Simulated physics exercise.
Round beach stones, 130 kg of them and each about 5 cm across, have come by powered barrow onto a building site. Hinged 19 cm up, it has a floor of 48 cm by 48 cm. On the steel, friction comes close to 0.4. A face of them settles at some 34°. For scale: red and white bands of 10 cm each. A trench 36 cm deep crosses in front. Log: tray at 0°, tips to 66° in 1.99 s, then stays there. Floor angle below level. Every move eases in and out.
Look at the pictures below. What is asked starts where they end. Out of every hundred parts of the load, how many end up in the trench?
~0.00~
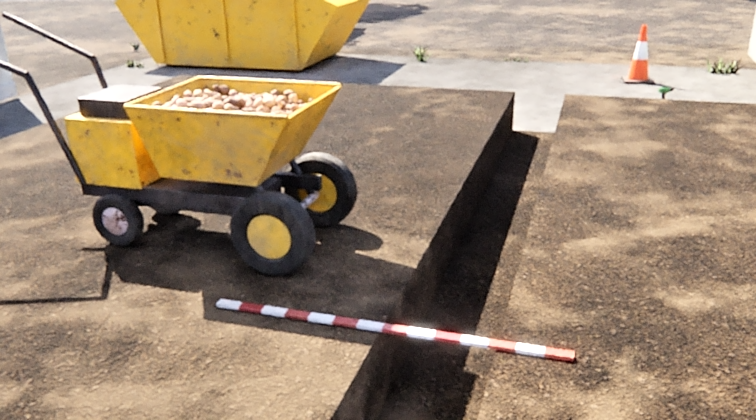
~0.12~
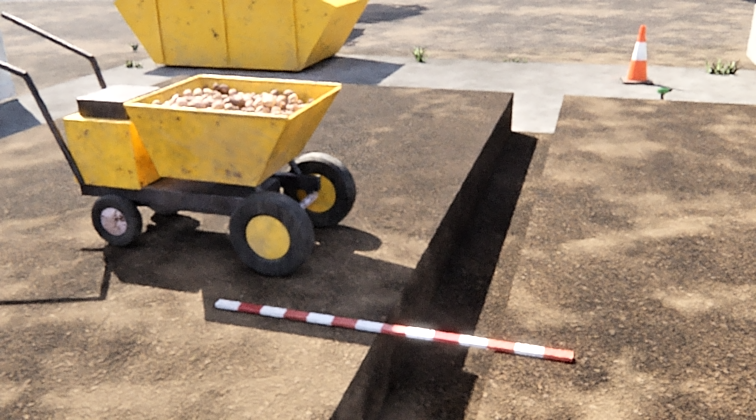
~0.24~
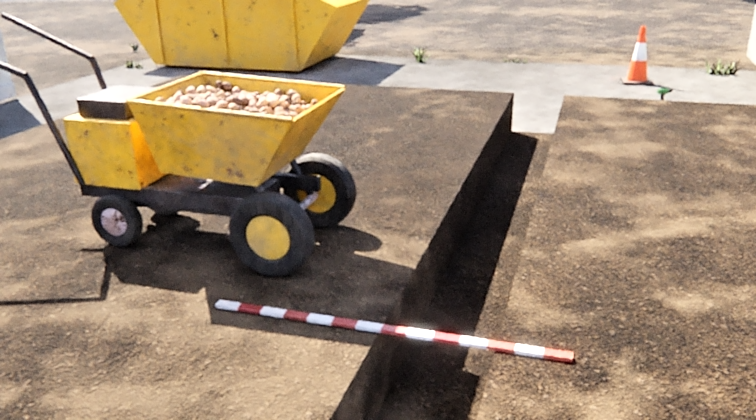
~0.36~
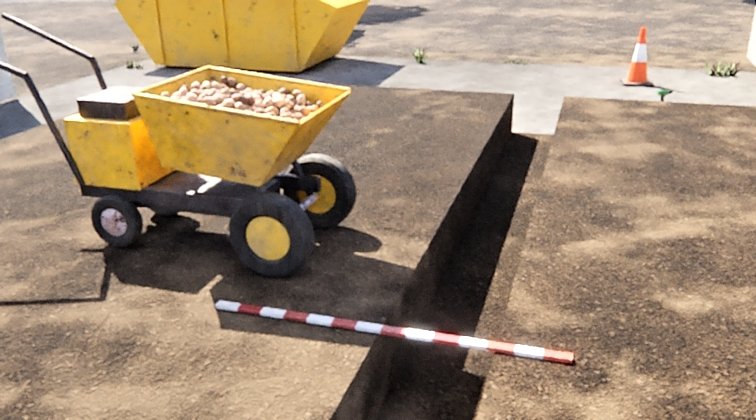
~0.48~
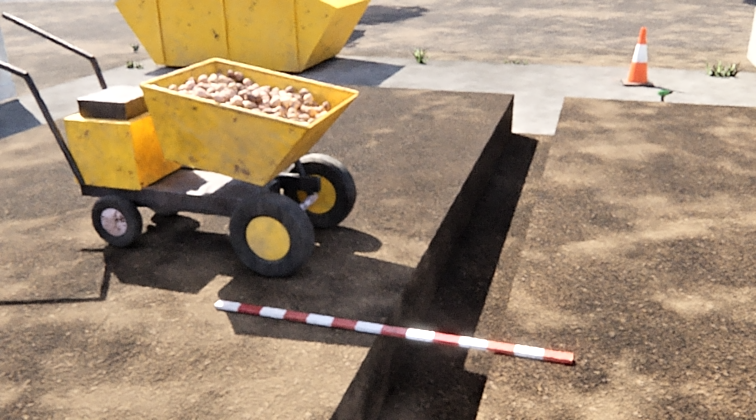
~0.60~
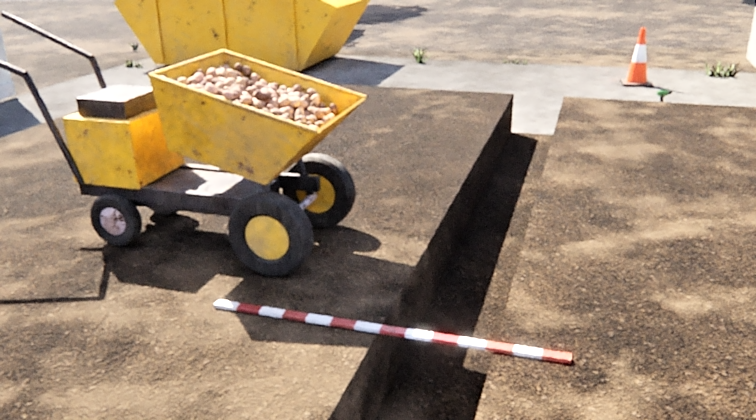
Close to 88 in a hundred.
After 1.5 s the floor is at 56°; 99 % in the tray, 1 % short of the trench; the foremost stones are at (407, 198).
After 2.1 s the floor is at 66°; 62 % in the tray, 1 % short of the trench, 37 % in the trench; the foremost stones are at (504, 338).
After 2.4 s the floor is at 66°; 44 % in the tray, 1 % short of the trench, 55 % in the trench; the foremost stones are at (508, 322).
After 4.4 s the floor is at 66°; 12 % in the tray, 88 % in the trench; the foremost stones are at (509, 317).
